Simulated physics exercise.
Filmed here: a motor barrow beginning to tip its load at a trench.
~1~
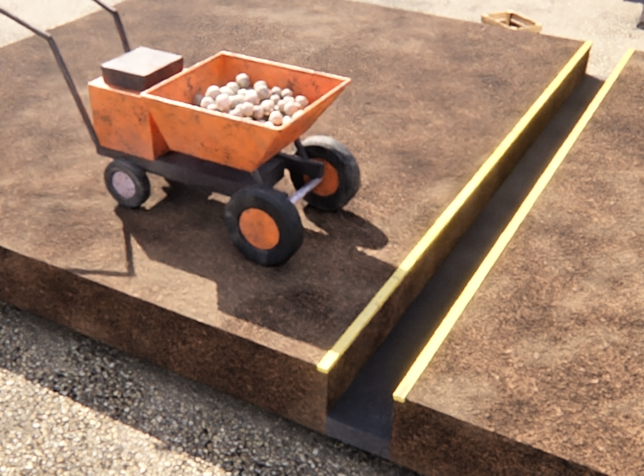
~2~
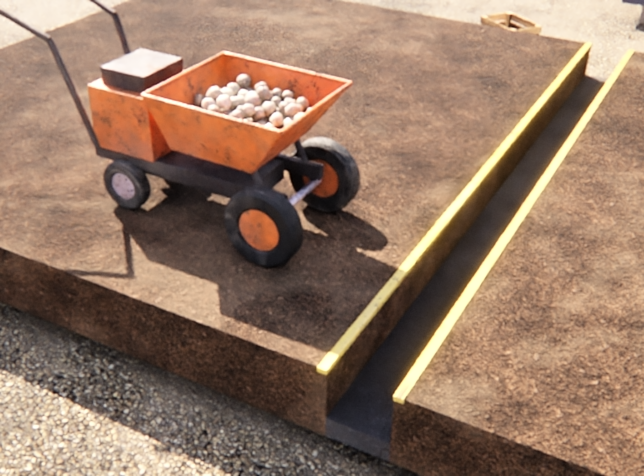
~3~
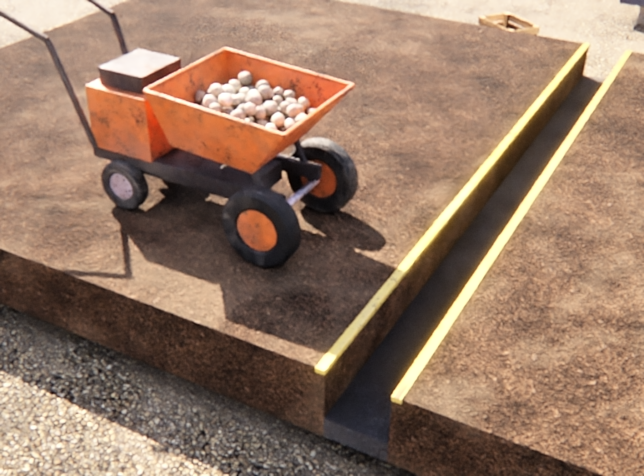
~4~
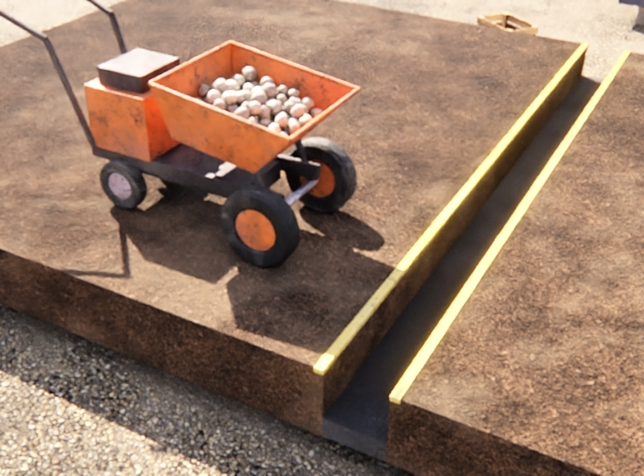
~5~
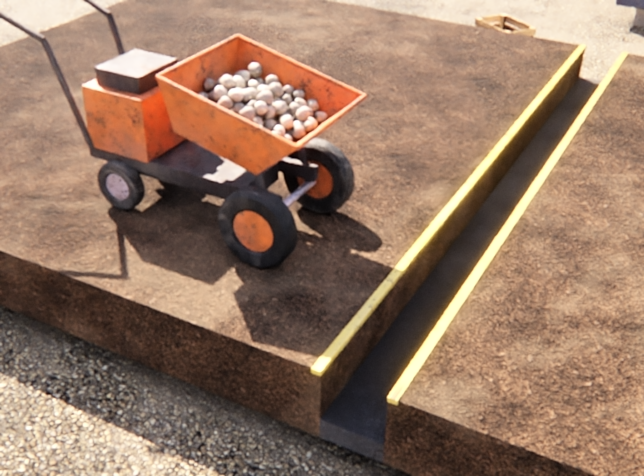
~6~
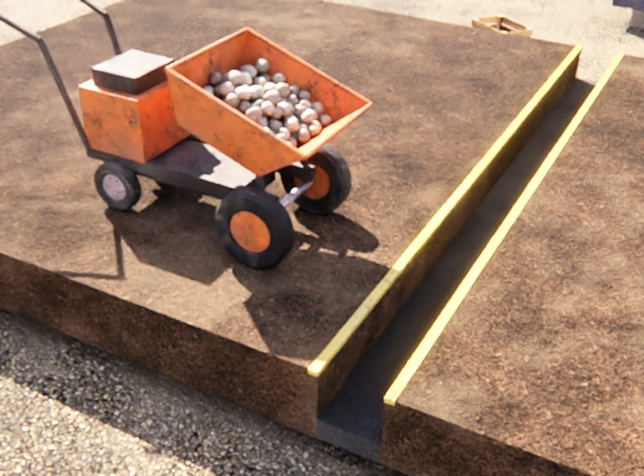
The orange skip of a motor barrow tilts gradually forward, carrying a load of pebbles.
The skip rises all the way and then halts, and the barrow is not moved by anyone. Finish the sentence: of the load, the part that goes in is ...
The majority.
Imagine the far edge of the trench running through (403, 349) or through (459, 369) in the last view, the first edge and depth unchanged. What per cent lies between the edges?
The first case gives close to 100 per cent and the second close to 100 per cent.
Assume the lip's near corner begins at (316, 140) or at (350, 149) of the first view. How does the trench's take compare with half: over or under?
First attempt: Beyond half; second attempt: Short of half.
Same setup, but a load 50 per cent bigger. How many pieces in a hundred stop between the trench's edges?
It would be around 100 per cent of the load.
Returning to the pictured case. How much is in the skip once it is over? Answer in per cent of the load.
About 0 %.
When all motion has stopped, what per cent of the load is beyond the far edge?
Roughly 0 percent.
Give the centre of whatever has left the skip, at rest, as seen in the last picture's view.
Last view, resting centre - approx. (424, 313).
Soon, skip tipped steeply; all in the skip.
A while on, skip tipped right over; most in the skip; a small part short of the trench; a small part in or heaped over the trench; a stray few falling.
Towards the end, skip tipped right over; a small part in the skip; a small part short of the trench; most in or heaped over the trench.
Finally, skip tipped right over; all in or heaped over the trench; none beyond it.
